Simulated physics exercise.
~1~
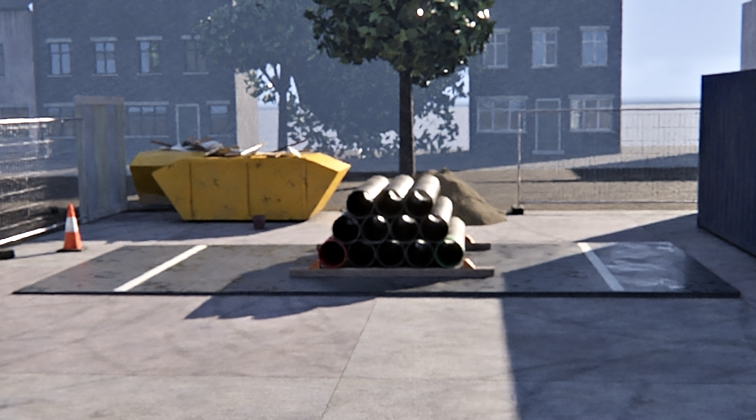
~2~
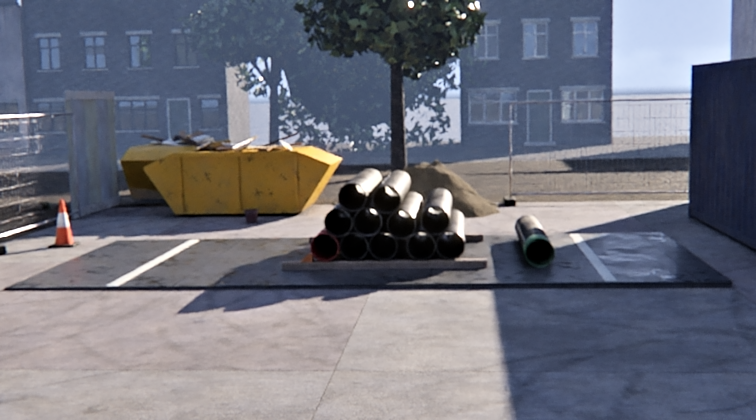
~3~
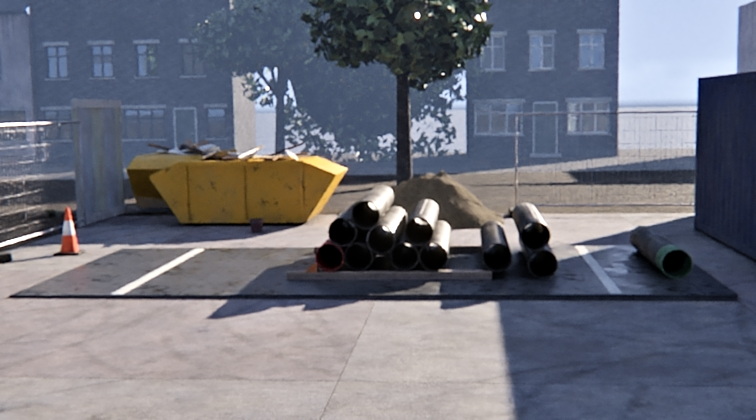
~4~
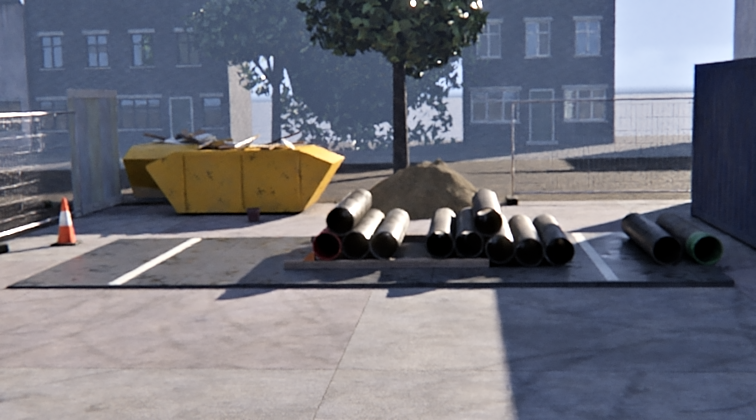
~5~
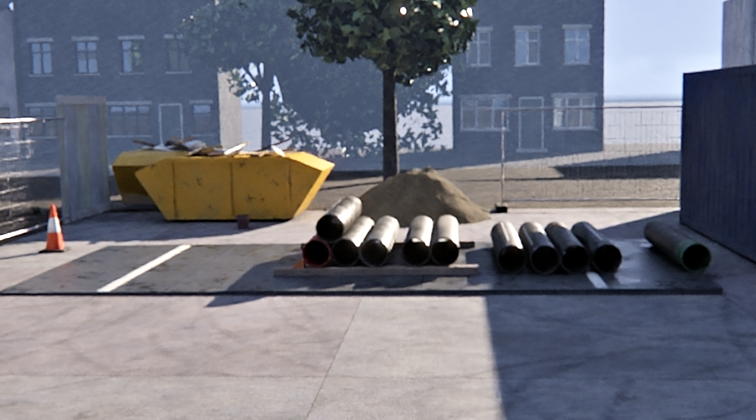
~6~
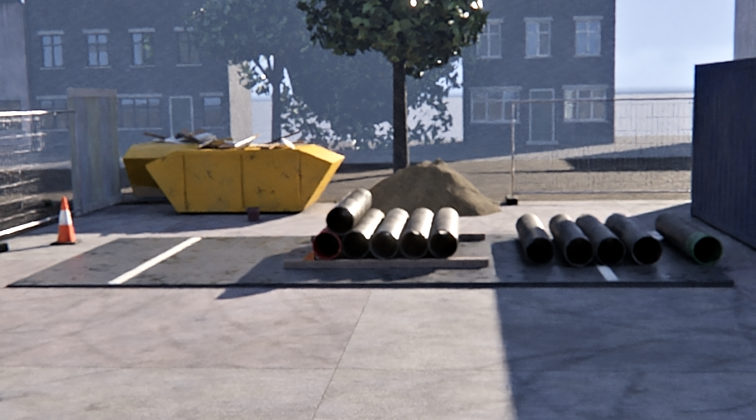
The video shows a pyramid of dark pipes on bearers, near a yellow skip, collapsing as pipes roll right, the green-marked one leading past the right white line. Several others follow and settle in a row on the ground, while the red-marked pipe stays on the bearers at the left.
